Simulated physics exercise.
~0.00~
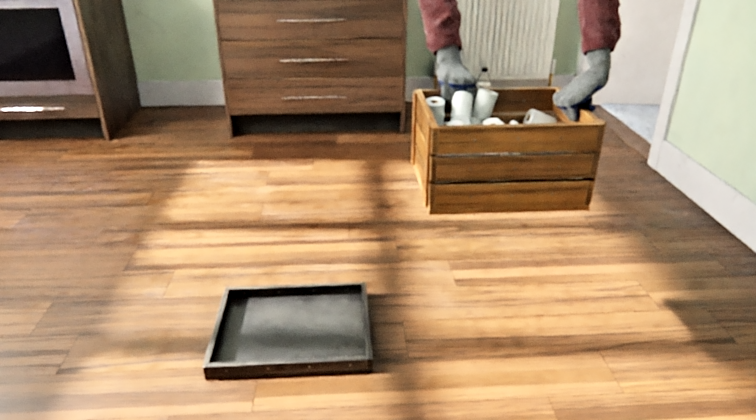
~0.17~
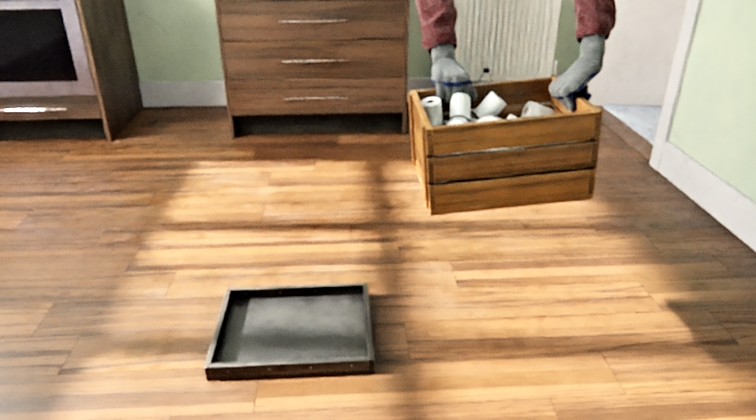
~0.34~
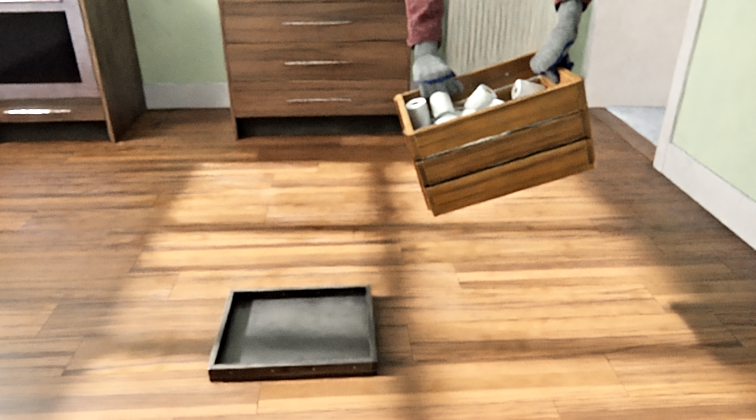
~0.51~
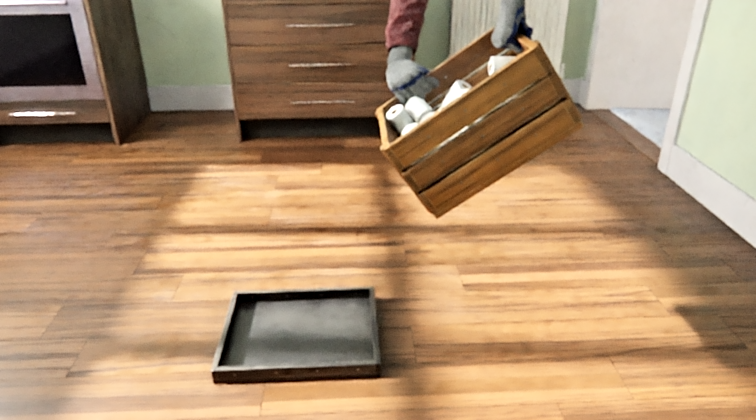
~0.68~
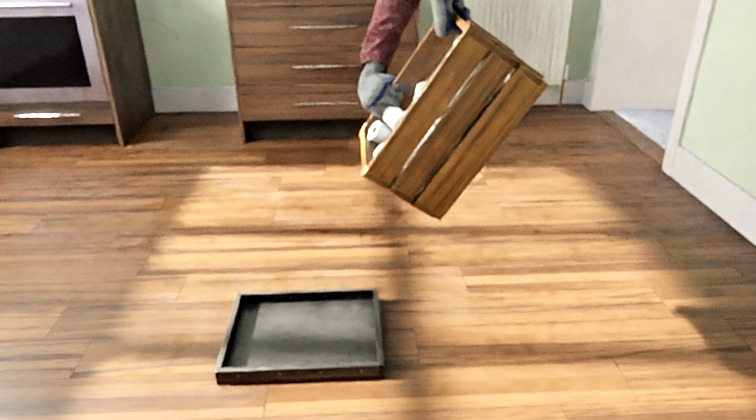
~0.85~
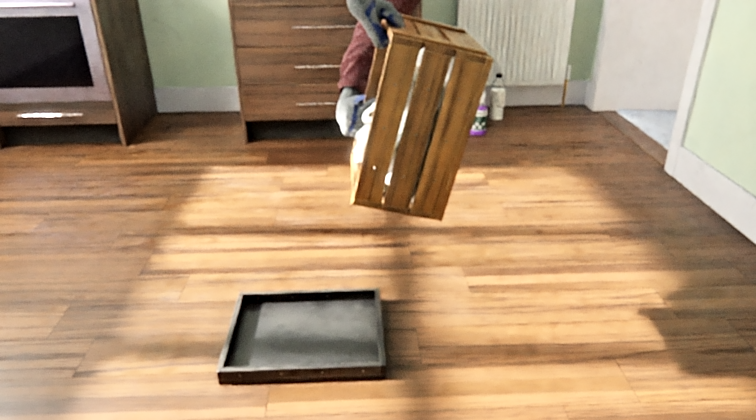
A person in grey gloves and dark red sleeves holds a wooden crate of white paper rolls in a sunlit room, seen from slightly above. A black tray-like carton lies on the wooden floor at lower left, with brown drawers and a white radiator behind. The gloved hands tilt the crate leftward until it stands steeply on end, while the camera pans slightly.
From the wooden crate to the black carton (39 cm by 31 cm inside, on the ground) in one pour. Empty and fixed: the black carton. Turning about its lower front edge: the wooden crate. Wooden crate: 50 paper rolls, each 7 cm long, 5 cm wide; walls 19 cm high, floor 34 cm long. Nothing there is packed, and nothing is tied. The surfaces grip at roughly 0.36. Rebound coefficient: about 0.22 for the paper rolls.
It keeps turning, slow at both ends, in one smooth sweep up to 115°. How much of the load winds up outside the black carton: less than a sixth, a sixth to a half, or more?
One sixth up to one half of the load, outside the black carton.
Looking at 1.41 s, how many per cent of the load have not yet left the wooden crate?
About 30 percent.
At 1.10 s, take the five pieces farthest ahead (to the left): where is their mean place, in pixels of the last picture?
Near (300, 262) in pixels.
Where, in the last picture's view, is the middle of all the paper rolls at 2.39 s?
Roughly at pixel (288, 325).
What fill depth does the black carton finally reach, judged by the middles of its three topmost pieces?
I'd say near 8 cm.
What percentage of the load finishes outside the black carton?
Roughly 30 percent.
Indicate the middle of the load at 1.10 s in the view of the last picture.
Around (380, 169).
After 1.10 s, tilt 102°; 43 still in the wooden crate, 1 outside the black carton and 6 in the air.
After 1.41 s, tilt 115°; 14 still in the wooden crate, 10 in the black carton, 6 outside the black carton and 20 in the air.
After 1.84 s, tilt 115°; 3 still in the wooden crate, 29 in the black carton, 15 outside the black carton and 3 in the air.
Final count (at 2.39 s), 34 in the black carton and 16 outside the black carton. Asked share, 16 of 50, 32 per cent.
